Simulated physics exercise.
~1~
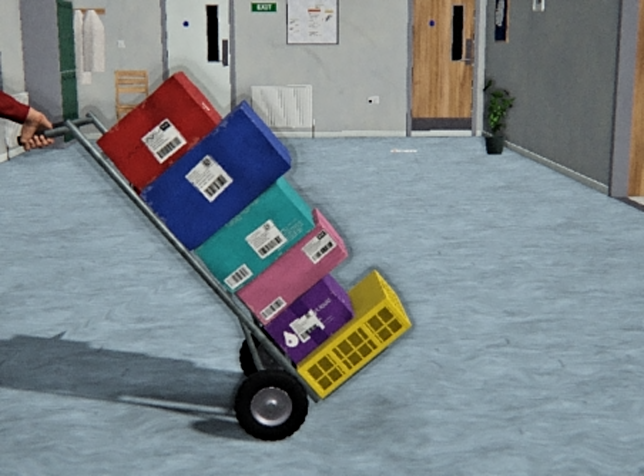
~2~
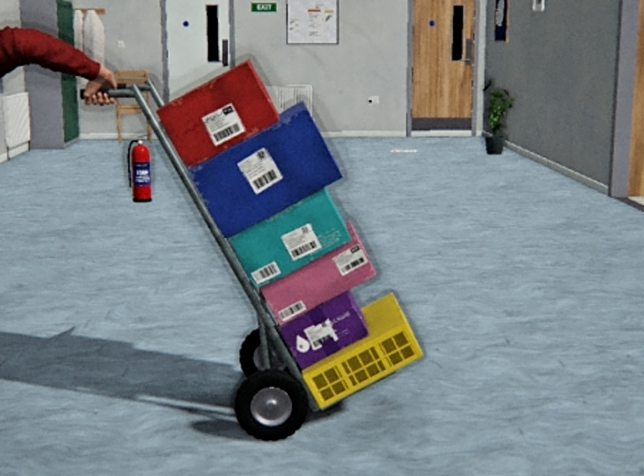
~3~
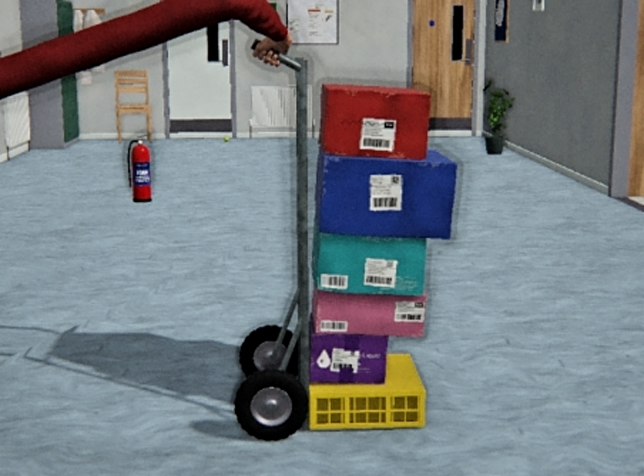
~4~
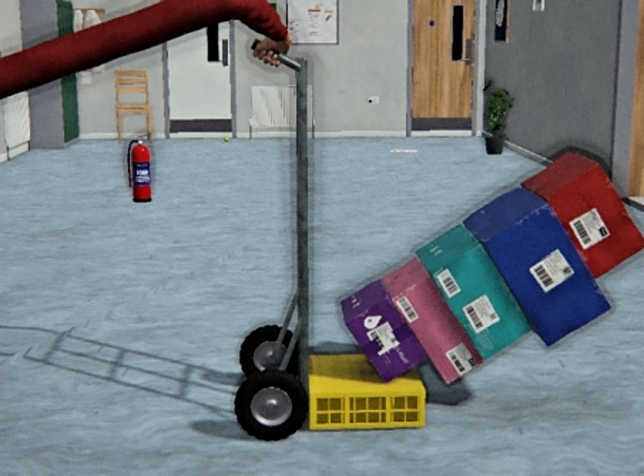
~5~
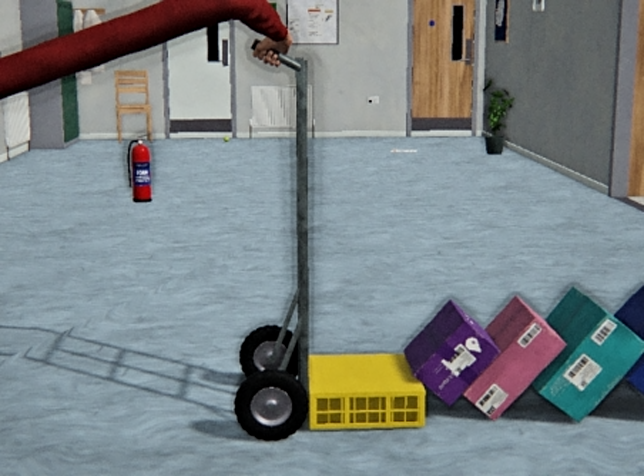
The video shows a red-sleeved arm swinging a tilted hand truck upright, stacked with colourful boxes above a yellow crate. The upper boxes topple to the right and tumble onto the floor, the purple one ending tilted against the crate, which stays in place on the truck.
